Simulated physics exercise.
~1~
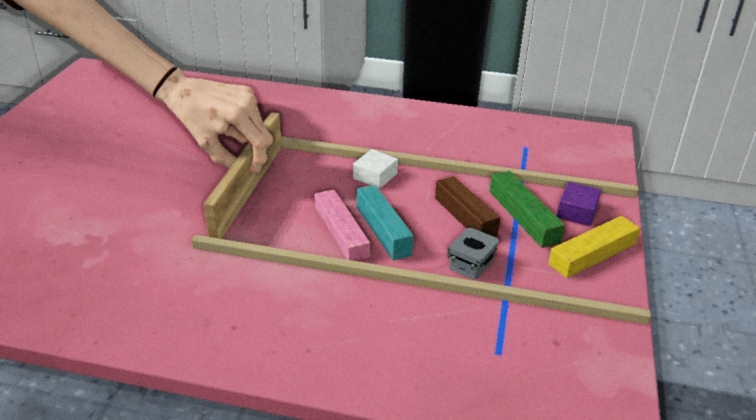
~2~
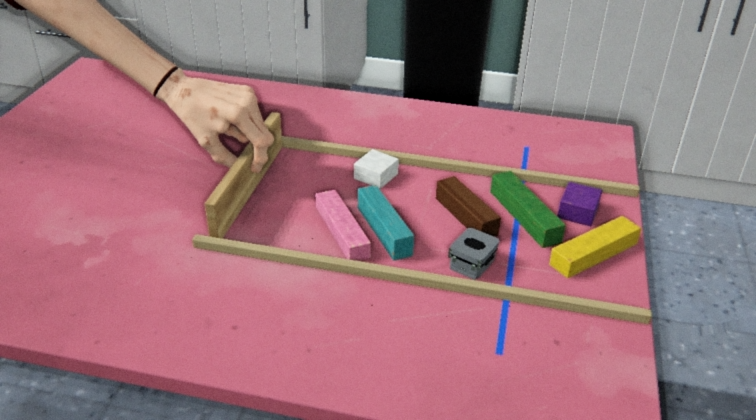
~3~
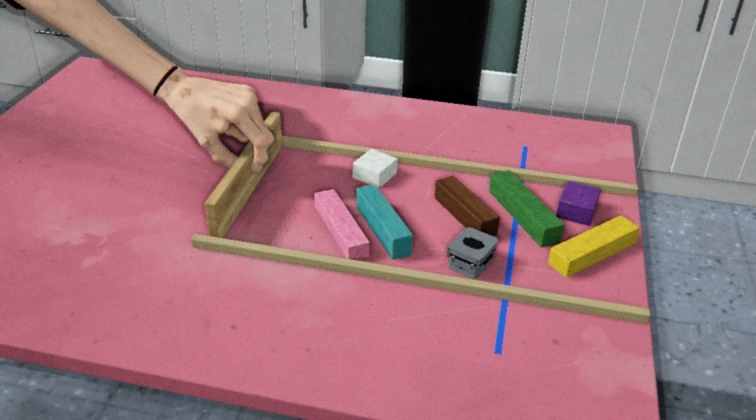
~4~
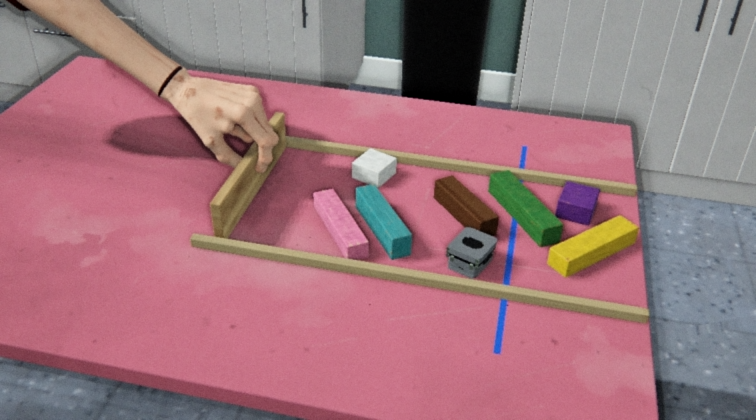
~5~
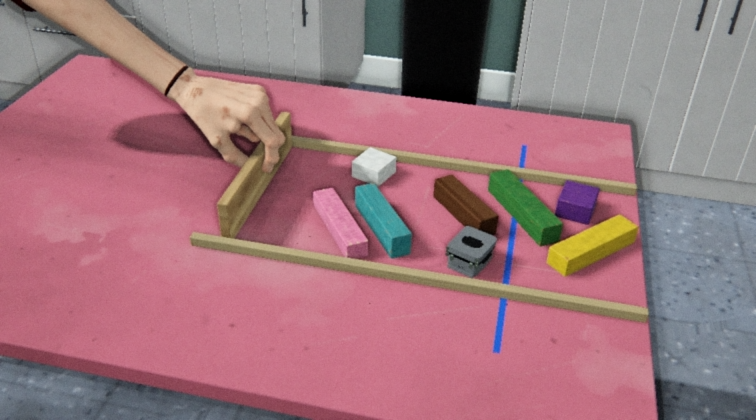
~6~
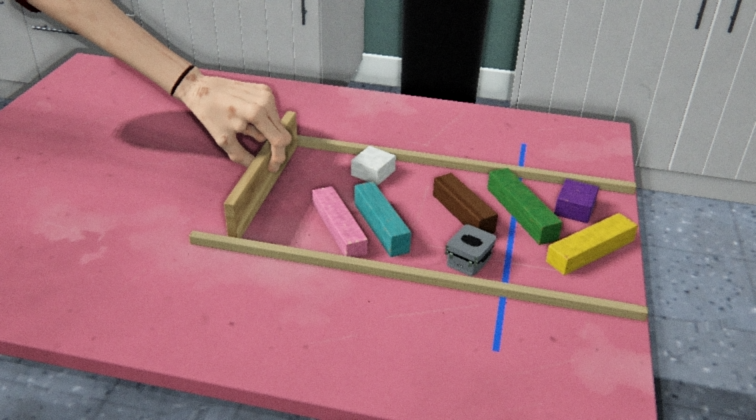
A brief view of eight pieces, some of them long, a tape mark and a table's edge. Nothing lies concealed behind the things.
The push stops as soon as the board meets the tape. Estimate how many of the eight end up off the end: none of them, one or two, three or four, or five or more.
None of them.
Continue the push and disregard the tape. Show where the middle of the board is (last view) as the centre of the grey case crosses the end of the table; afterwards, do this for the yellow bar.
Approx. (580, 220) for the first, approx. (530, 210) for the second.
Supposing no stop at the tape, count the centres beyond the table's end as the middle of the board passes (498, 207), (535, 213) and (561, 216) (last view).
Past the end: 0, 1 and 2.
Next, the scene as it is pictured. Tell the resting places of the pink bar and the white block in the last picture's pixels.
(520, 252) and (535, 182).
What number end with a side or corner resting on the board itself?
2 are in contact with it.
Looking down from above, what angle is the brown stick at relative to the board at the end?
Around 25 degrees.
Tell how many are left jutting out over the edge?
The count is 1.
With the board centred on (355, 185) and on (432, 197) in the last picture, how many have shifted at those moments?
Up to then 3, and up to the other point 5.
A little later, none off yet; yellow bar at rest near (593, 243); purple block at rest near (577, 201); green bar at rest near (523, 205).
Next, none off yet; yellow bar moving near (597, 244); purple block moving near (583, 200); green bar shifted a little near (552, 205).
When it is over, the number that fall off is zero.
